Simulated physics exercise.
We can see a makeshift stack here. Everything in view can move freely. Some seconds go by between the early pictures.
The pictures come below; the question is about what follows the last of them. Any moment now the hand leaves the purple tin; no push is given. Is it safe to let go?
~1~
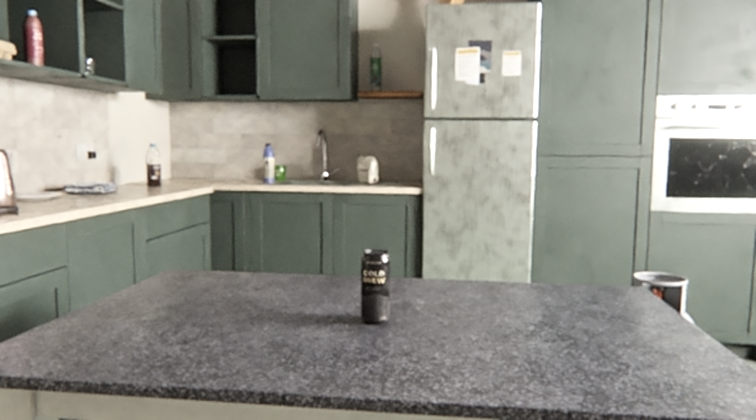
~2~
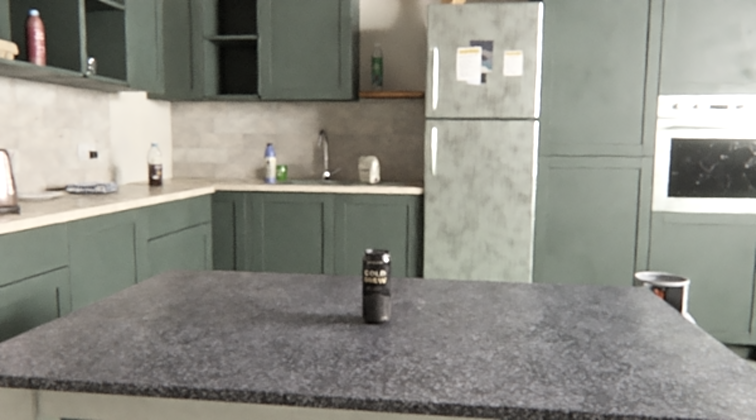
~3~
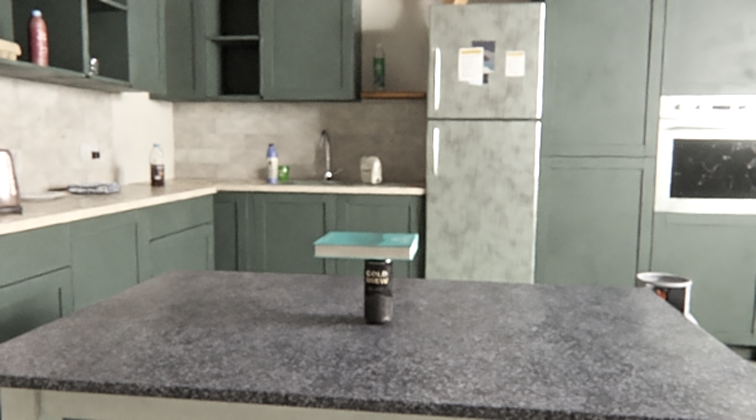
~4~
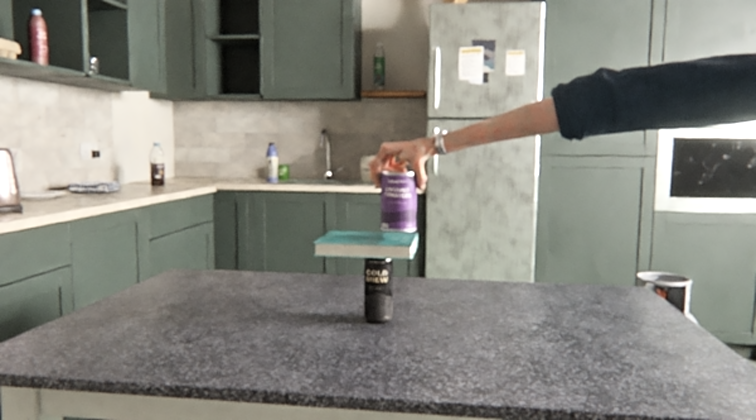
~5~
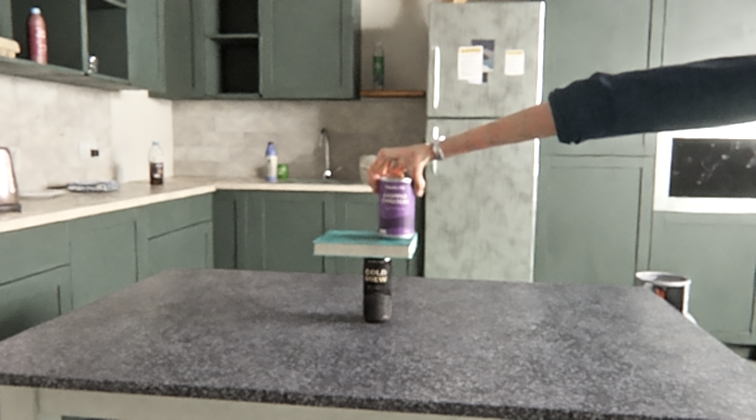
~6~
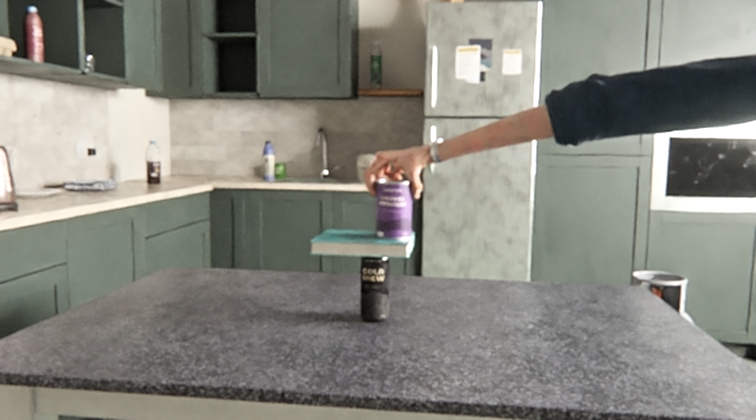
It is going to be fine.
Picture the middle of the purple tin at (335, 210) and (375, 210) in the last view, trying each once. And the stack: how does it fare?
The stack topples over with the first try and remains upright with the second.
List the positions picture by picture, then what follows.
The last thing is not in view yet, in the first frame.
The last thing is not in view yet, in the second frame.
The last thing is not in view yet; turquoise book (368, 245), in the third frame.
Coming down; purple tin (399, 201); turquoise book (368, 244), in the fourth frame.
Coming down; purple tin (396, 207); turquoise book (367, 244), in the fifth frame.
In place under the hand; purple tin (394, 209); turquoise book (365, 243), in the sixth frame.
Then, 0.40 s past the last view, nothing moves.
Then, 1.00 s past the last view, purple tin resting near (394, 210).
Finally, all 3 still in place. Final places as the last picture's camera would see them, purple tin near (395, 210). The stack stays up.
